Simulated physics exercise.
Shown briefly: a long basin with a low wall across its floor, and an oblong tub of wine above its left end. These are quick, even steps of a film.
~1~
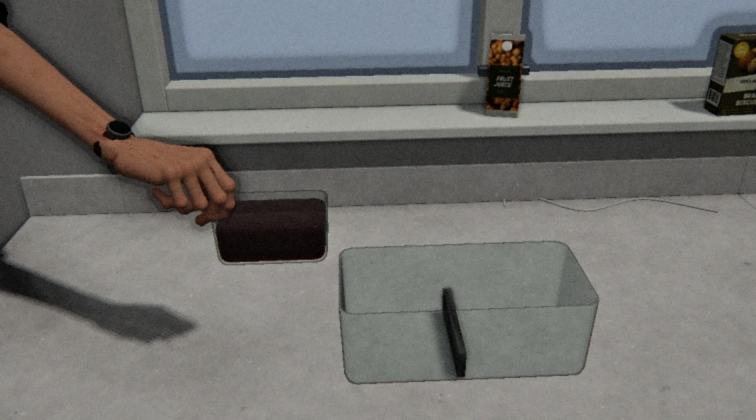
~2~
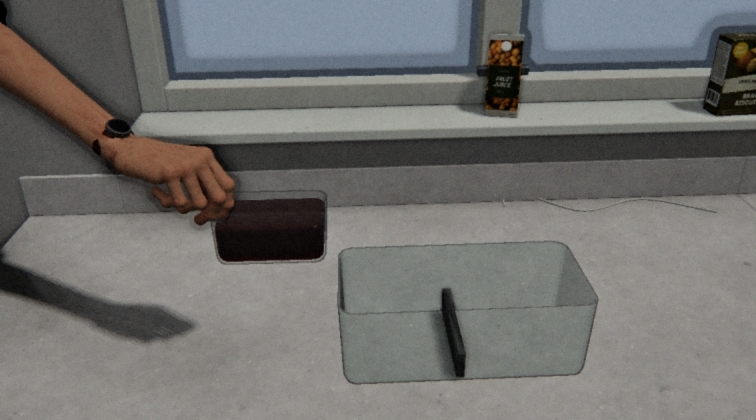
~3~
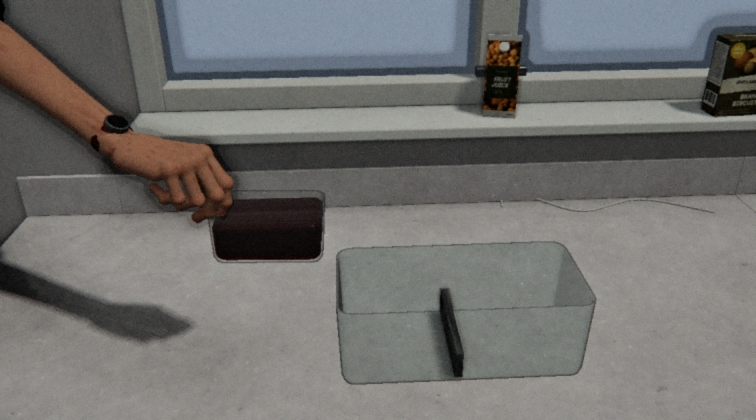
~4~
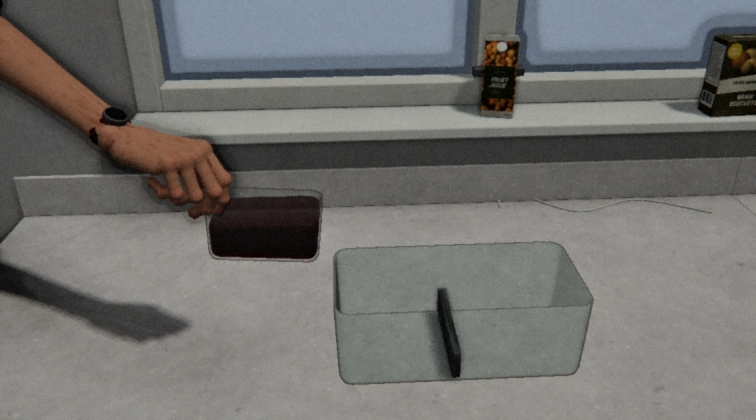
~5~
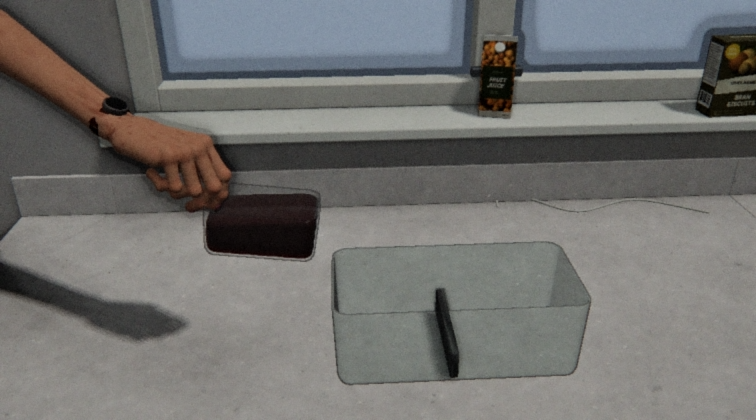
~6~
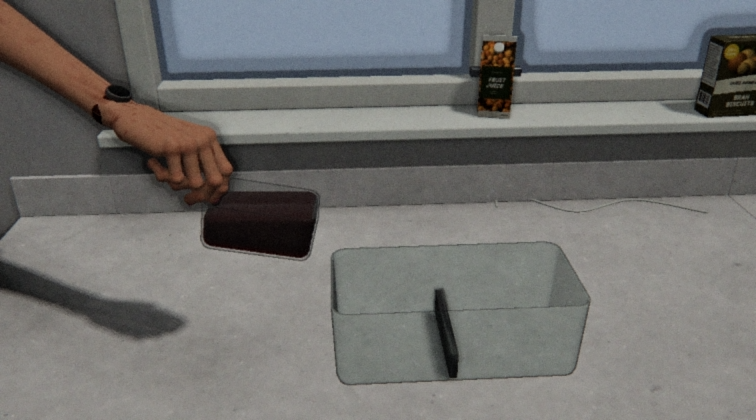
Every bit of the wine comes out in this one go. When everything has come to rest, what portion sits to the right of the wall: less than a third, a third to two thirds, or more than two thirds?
Less than a third sits there.
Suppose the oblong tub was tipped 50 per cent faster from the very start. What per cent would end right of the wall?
It comes to 10 per cent or so.
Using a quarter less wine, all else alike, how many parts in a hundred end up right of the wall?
Close to 5 per cent, more or less.
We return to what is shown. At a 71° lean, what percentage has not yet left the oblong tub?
I'd put it near 35 %.
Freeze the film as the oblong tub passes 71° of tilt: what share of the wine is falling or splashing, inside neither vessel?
Share out of both vessels: Approx. 45 %.
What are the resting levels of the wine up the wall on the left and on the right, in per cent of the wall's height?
The left reaches some 50 %, the right about 0 %.
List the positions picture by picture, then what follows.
In the first picture, tilt 0°; pouring edge (326, 206); surface from (219, 214) to (326, 210); the long basin's rim runs from (340, 280) to (582, 272); the wall's top is at (454, 320).
In the second picture, tilt 0°; pouring edge (326, 206); surface from (218, 213) to (324, 209).
In the third picture, tilt 2°; pouring edge (324, 207); surface from (216, 212) to (322, 209).
In the fourth picture, tilt 4°; pouring edge (321, 207); surface from (213, 211) to (320, 207).
In the fifth picture, tilt 7°; pouring edge (319, 207); surface from (210, 207) to (318, 205).
In the sixth picture, tilt 11°; pouring edge (318, 207); surface from (208, 204) to (317, 203).
A moment on, the oblong tub is tipped part way and 37 per cent is still to pour, 19 is left of the wall and 0 right of it.
Next, the oblong tub is tipped right over and 4 per cent is still to pour, 82 is left of the wall and 5 right of it.
Then the oblong tub is tipped right over and 0 per cent is still to pour, 90 is left of the wall and 8 right of it.
Later the oblong tub is tipped right over and 0 per cent is still to pour, 90 is left of the wall and 8 right of it.
In the end 90 per cent lies left of the wall, 8 right of it and 2 outside.
